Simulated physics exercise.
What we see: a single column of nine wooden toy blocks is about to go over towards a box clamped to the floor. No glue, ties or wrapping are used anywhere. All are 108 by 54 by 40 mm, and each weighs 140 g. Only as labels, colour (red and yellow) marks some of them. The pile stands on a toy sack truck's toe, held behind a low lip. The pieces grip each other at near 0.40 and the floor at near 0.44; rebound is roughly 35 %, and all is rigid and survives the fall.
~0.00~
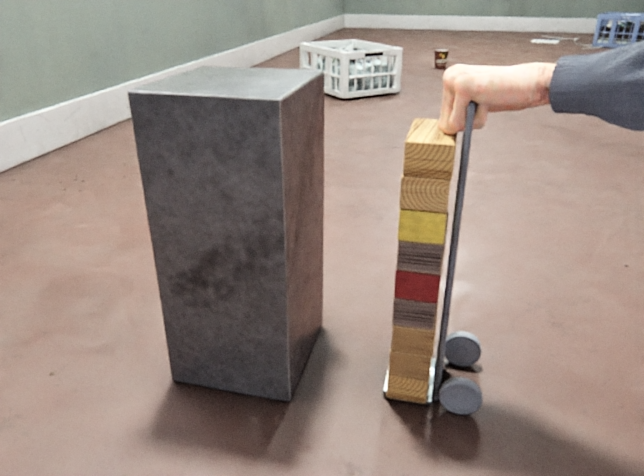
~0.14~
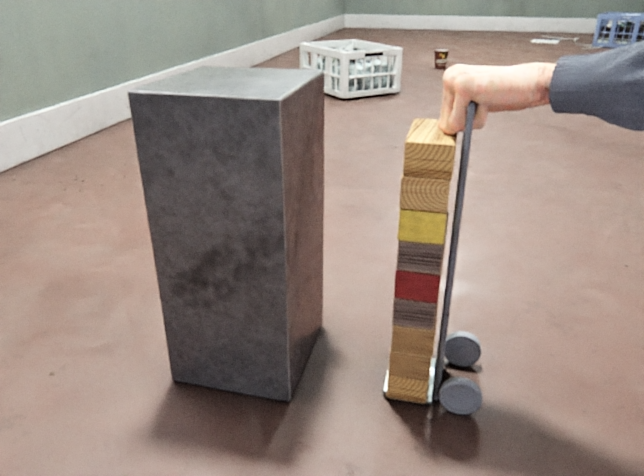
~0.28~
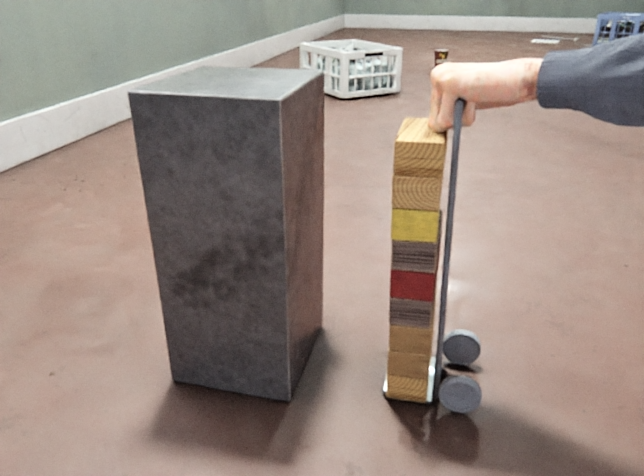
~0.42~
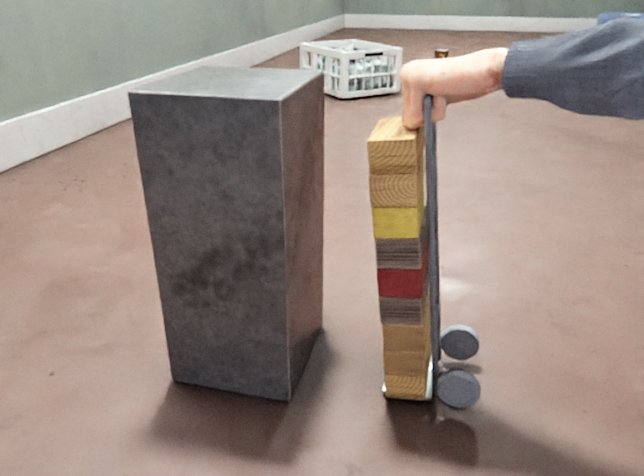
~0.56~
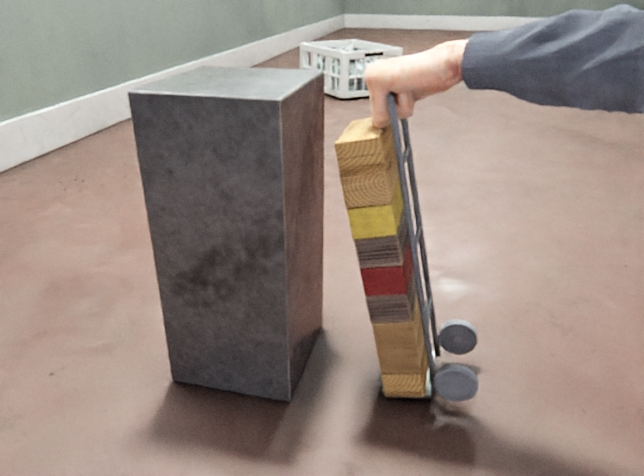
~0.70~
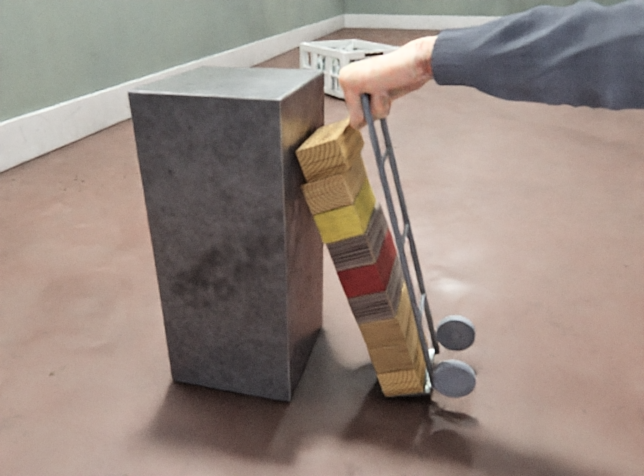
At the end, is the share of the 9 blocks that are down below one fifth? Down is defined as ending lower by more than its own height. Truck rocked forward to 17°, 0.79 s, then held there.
Yes, it is below a fifth.
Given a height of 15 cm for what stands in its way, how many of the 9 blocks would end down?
You'd end up with 4 of them.
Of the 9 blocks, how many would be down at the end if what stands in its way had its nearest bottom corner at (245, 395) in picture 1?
7 in total.
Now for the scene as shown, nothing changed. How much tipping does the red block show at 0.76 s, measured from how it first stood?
Some 25°.
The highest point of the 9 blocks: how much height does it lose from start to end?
It sits roughly 0 centimetres lower.
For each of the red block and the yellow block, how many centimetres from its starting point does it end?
Net displacement (cm, approx.): Red = 8; yellow = 10.
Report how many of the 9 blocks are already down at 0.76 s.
By then, 0.
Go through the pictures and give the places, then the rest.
In the first picture (pixels give the middle of a visible side), truck frame (463, 177) 0° forward; red block (417, 288); yellow block (421, 228); none has stirred.
The second picture shows truck frame (463, 177) 0° forward; yellow block (421, 228).
The third picture shows truck frame (453, 175) 2° forward; yellow block (414, 226) 8 mm from its place; red block (412, 286) 6 mm from its place; movement in 6 of them.
The fourth picture shows truck frame (429, 170) 7° forward; yellow block (395, 224) 7° from how it stood; red block (399, 284) 7° from how it stood; movement in 9 of them.
The fifth picture shows truck frame (401, 167) 12° forward; yellow block (371, 223) 13° from how it stood; red block (383, 282) 13° from how it stood; steepest lean 13°, the block at (360, 158); movement in 9 of them.
The sixth picture shows truck frame (380, 166) 16° forward; yellow block (339, 224) 21° from how it stood; red block (361, 282) 21° from how it stood; steepest lean 21°, the block at (350, 254); movement in 9 of them.
After 0.76 s, none of the 9 blocks down, 9 disturbed; red block 24° from how it stood; yellow block 24° from how it stood.
In the end (1.8 s), none of the 9 blocks down, 9 disturbed; red block 24° from how it stood; yellow block 24° from how it stood. That is 0 per cent. From the last view, middles, red block near (363, 262), yellow block near (338, 210).
